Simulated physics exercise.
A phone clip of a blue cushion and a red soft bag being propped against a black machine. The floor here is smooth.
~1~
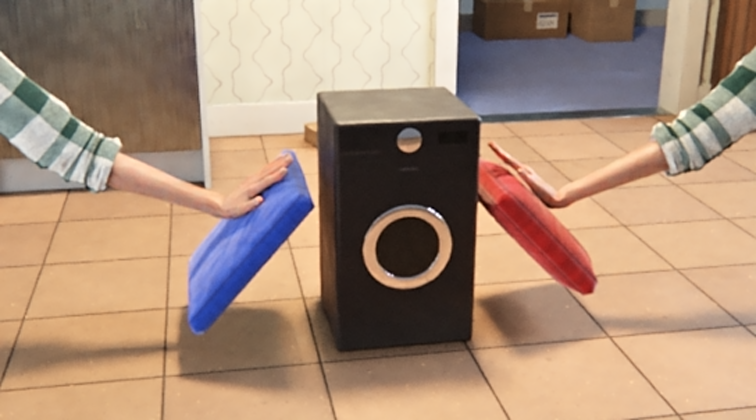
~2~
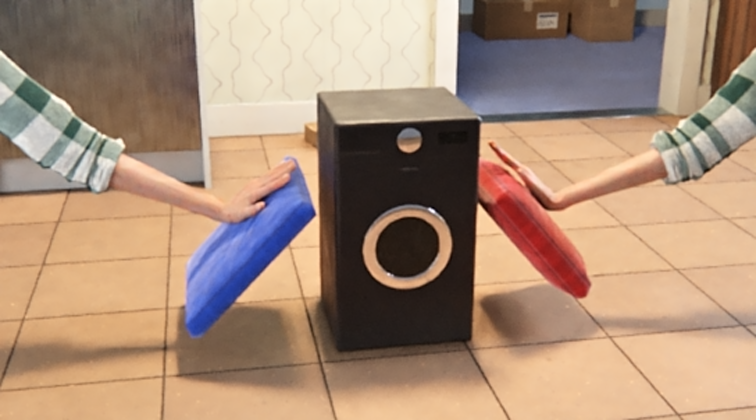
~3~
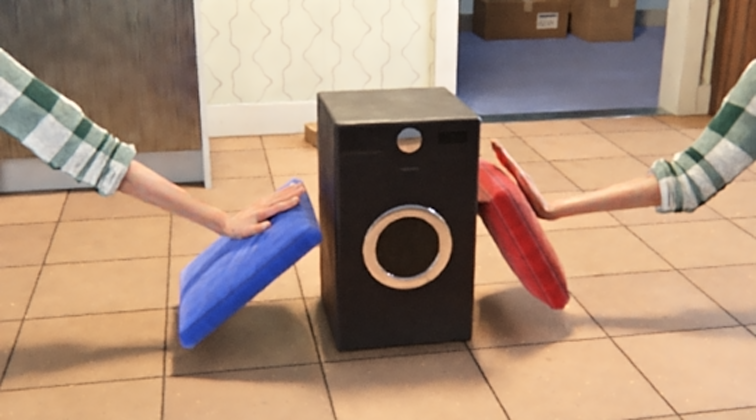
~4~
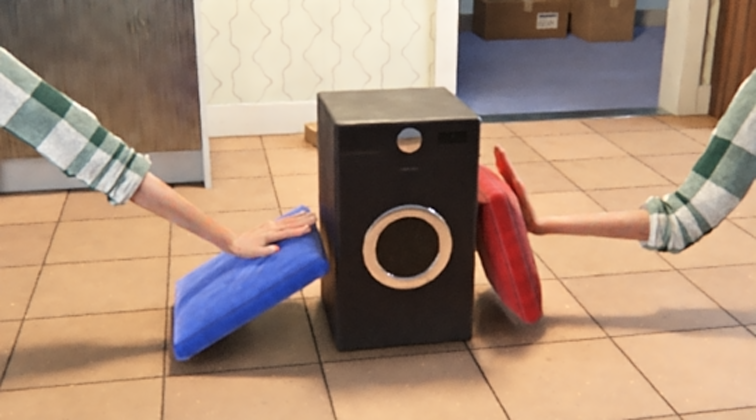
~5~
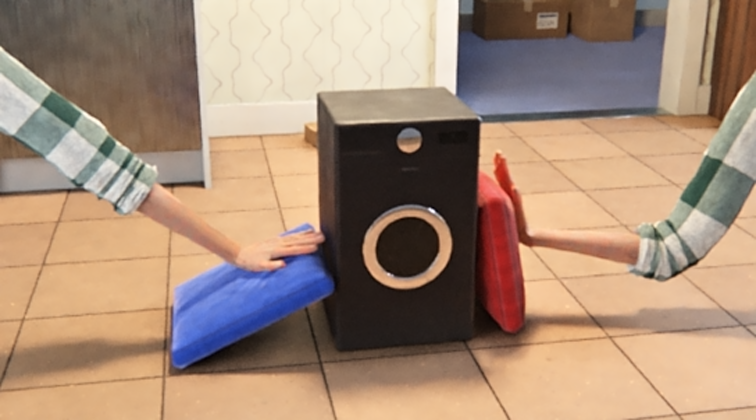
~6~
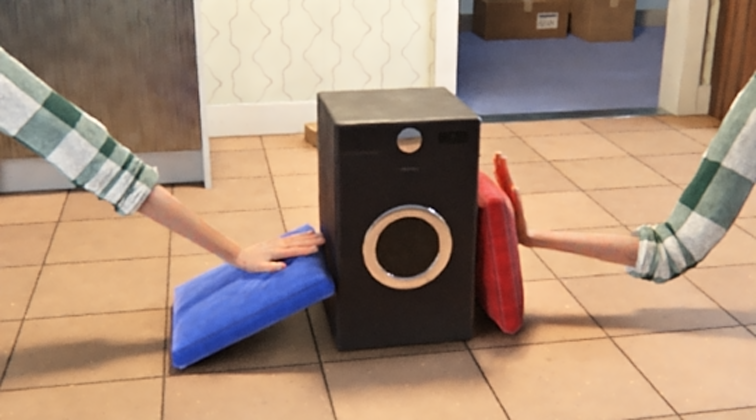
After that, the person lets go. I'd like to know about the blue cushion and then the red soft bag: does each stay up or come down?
I'd say the blue cushion comes down, the red soft bag stays up.
Then, 0.24 s later than the last view, cushion flat on the floor near (245, 306); soft bag against the side near (487, 246).
Then, 0.54 s later than the last view, cushion flat on the floor near (245, 314); soft bag against the side near (487, 246).
Finally, cushion flat on the floor near (245, 314); soft bag against the side near (487, 246). The blue cushion slides down flat and the red soft bag keeps leaning.
